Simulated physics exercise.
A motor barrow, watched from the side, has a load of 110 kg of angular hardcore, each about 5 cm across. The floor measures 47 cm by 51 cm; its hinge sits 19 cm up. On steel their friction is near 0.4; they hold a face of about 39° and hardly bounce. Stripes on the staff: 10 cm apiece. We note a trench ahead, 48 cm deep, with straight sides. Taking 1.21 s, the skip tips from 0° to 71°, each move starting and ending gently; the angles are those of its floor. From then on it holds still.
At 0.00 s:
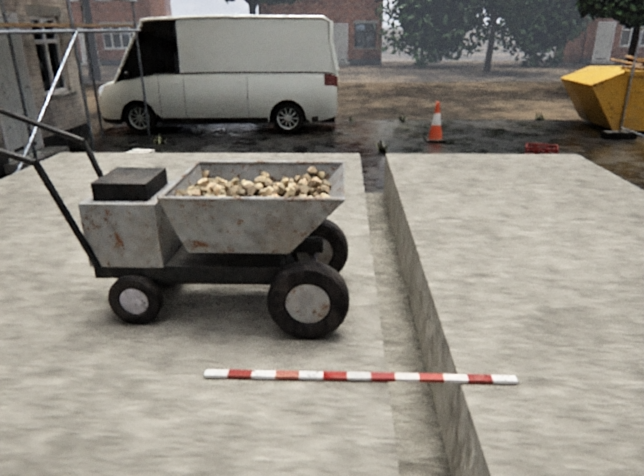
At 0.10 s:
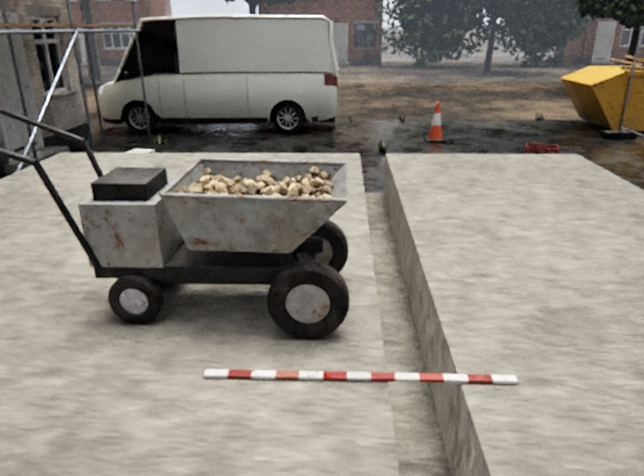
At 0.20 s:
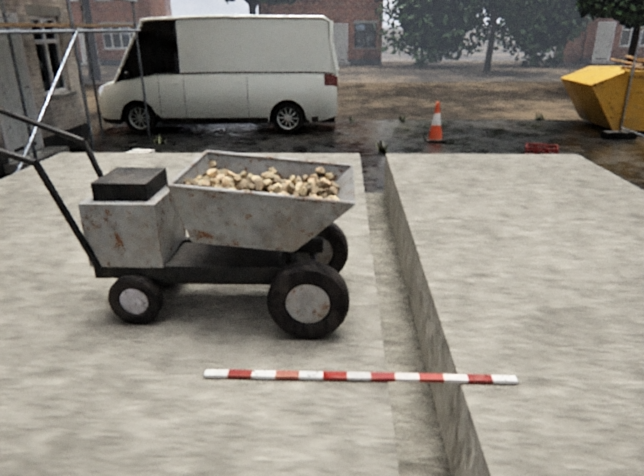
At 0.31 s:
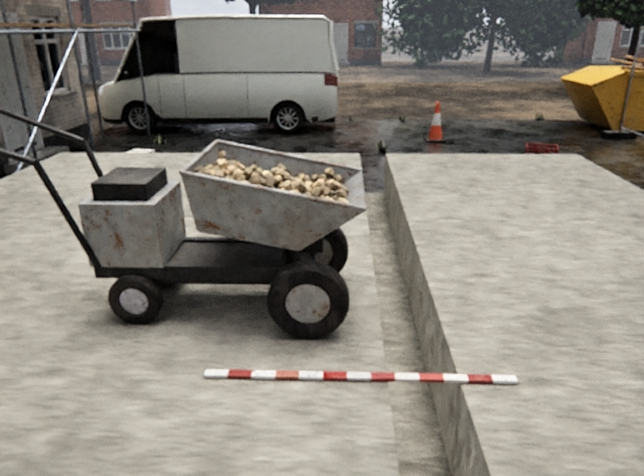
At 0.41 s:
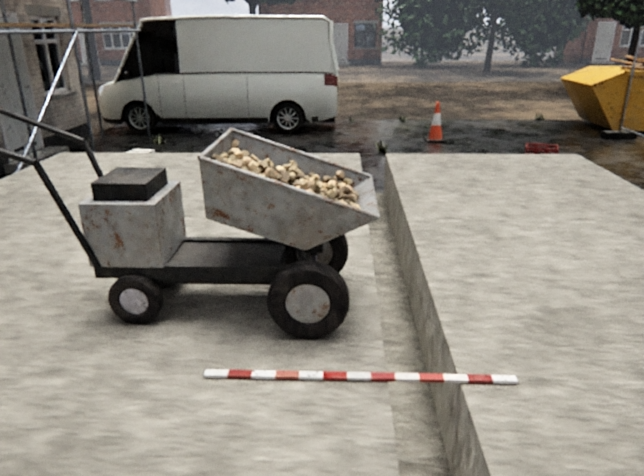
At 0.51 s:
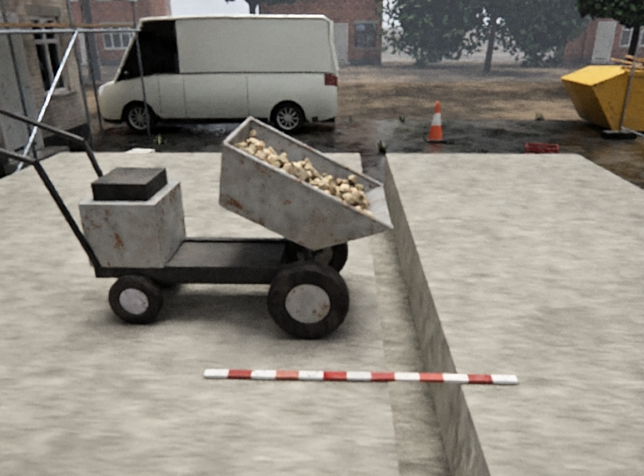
The grey skip of a motor barrow tilting steadily towards a trench on the right, its load of pale stones tilting with it.
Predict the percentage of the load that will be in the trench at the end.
Predicted: Roughly 57 %.
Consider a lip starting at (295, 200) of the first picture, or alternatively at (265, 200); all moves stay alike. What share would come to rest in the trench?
That gives roughly 95 per cent and roughly 85 per cent.
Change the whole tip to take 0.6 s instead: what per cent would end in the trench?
Close to 35 percent, then.
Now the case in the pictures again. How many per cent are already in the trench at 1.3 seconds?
I'd put it near 10 per cent.
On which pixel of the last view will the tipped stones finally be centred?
At about pixel (425, 359) in the last view.
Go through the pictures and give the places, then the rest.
In the first picture, the skip is at 0°, its lip at (344, 200); the top of the load is at (288, 181).
In the second picture, the skip is at 1°, its lip at (347, 201); the top of the load is at (260, 182); the stones move at 0.2 m/s on average.
The third picture shows lip at (355, 204), floor tilted 5°, highest stones at (214, 175); the stones move at 0.4 m/s on average.
In the fourth picture, the skip is at 11°, its lip at (366, 209); the top of the load is at (222, 165); the stones move at 0.6 m/s on average.
In the fifth picture, the skip is at 19°, its lip at (379, 218); the top of the load is at (235, 155); the stones move at 0.7 m/s on average.
In the sixth picture, the skip is at 27°, its lip at (392, 229); the top of the load is at (251, 144); the stones move at 0.7 m/s on average.
After 0.9 s the floor is at 60°; 100 % in the skip; the foremost stones are at (414, 254).
After 1.3 s the floor is at 71°; 68 % in the skip, 10 % in the trench, 22 % past the trench; the foremost stones are at (492, 315).
After 1.7 s the floor is at 71°; 31 % in the skip, 23 % in the trench, 45 % past the trench; the foremost stones are at (568, 312).
After 3.6 s the floor is at 71°; 0 % in the skip, 57 % in the trench, 43 % past the trench; the foremost stones are at (598, 311).
